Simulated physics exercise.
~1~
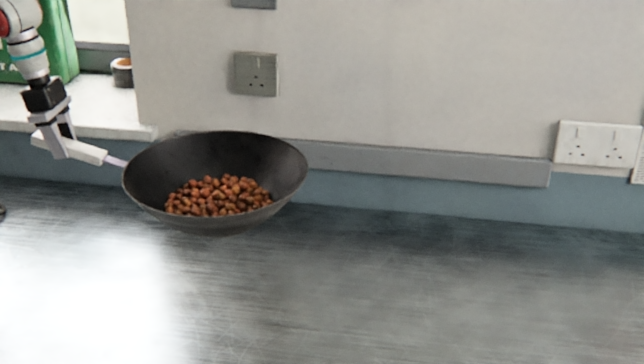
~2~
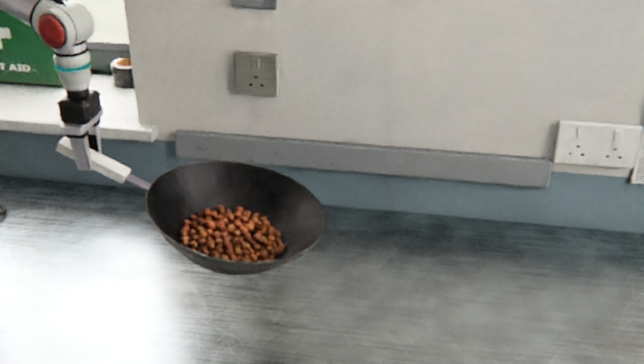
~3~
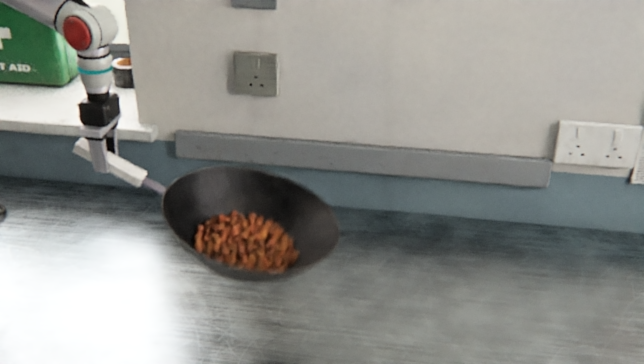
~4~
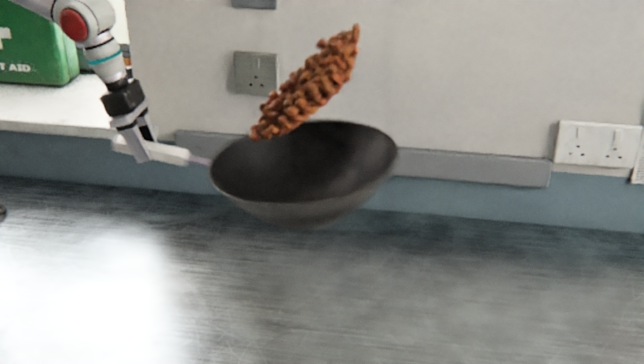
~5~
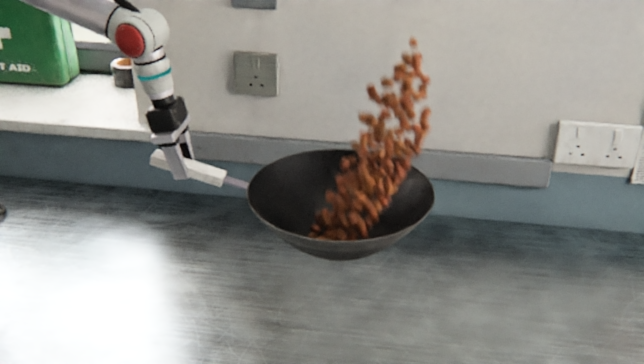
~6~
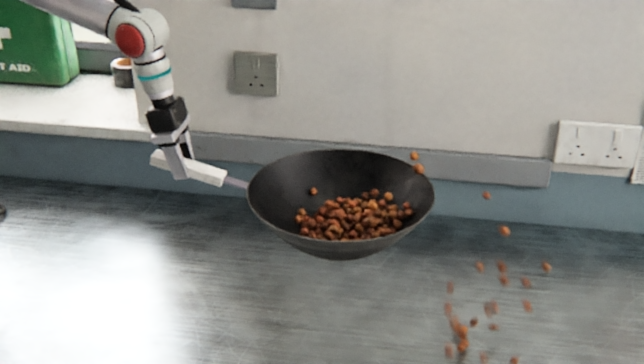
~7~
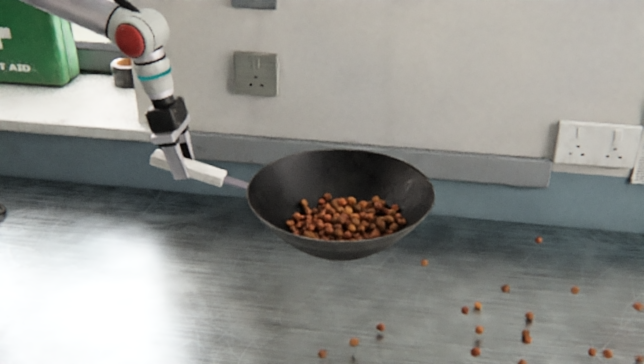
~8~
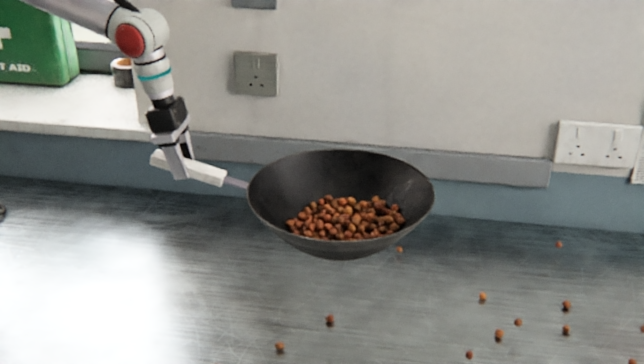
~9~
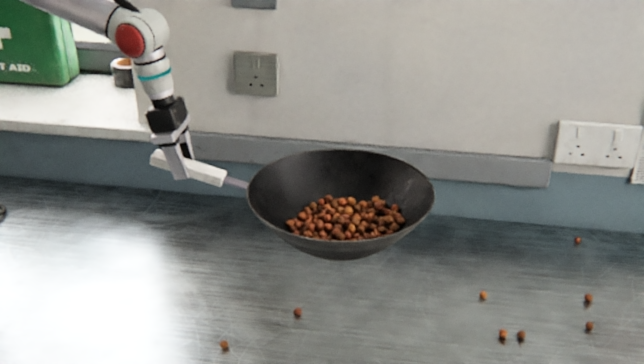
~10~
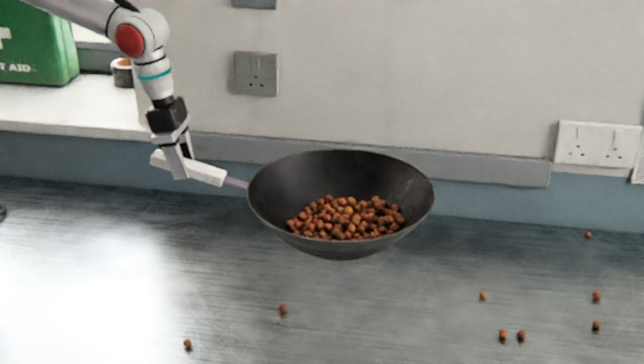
Robot arm tossing a heap of hazelnuts from a dark wok, catching most while some spill and scatter across the grey worktop.
